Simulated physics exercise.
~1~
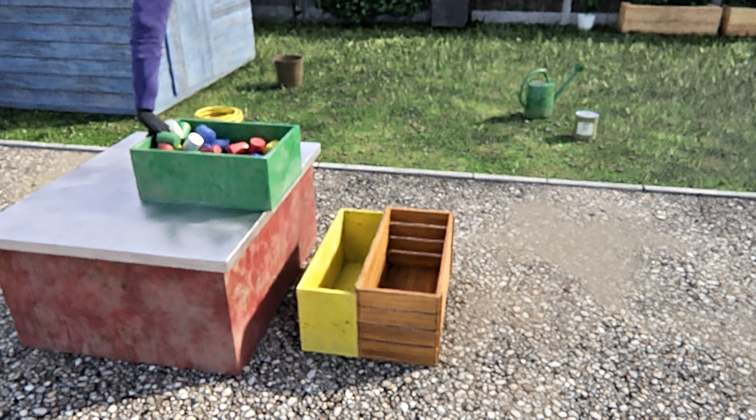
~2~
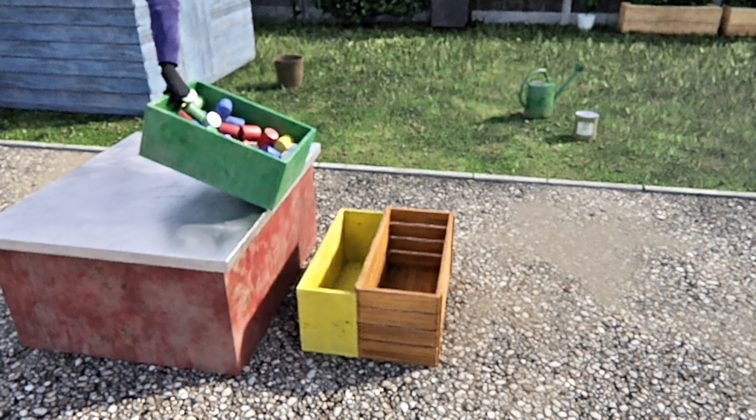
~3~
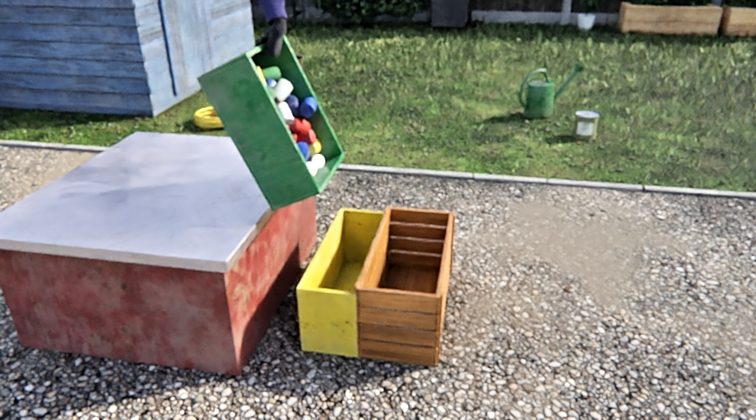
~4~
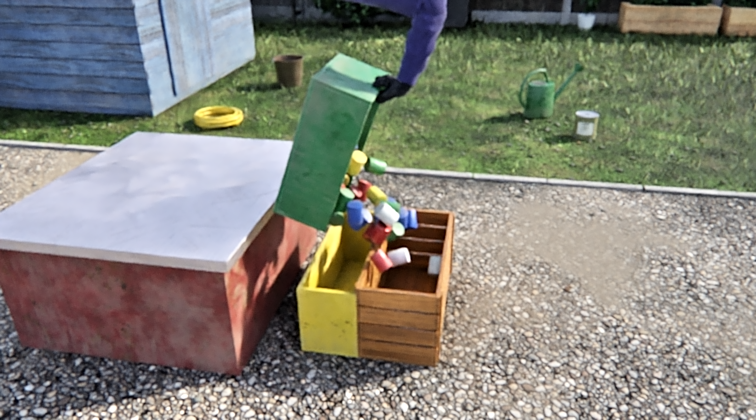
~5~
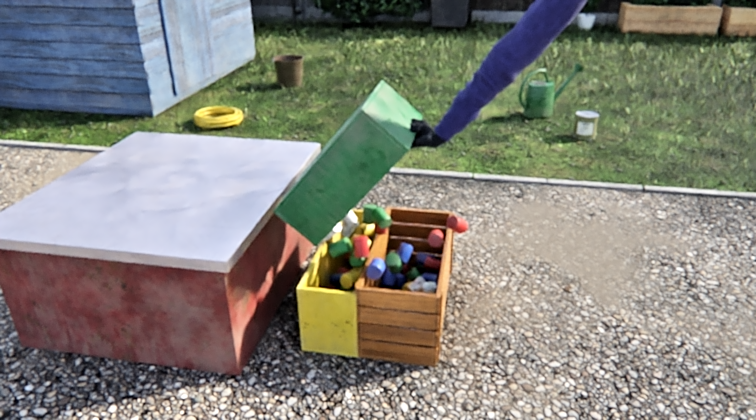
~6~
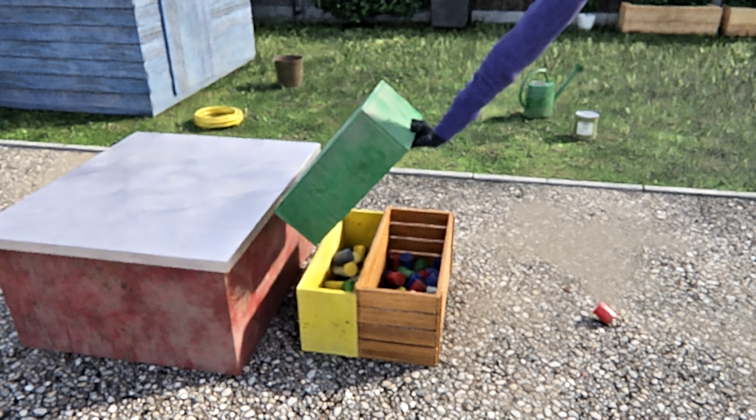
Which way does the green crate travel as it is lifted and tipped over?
The green crate moves to the right, going from the bench top towards the two totes.
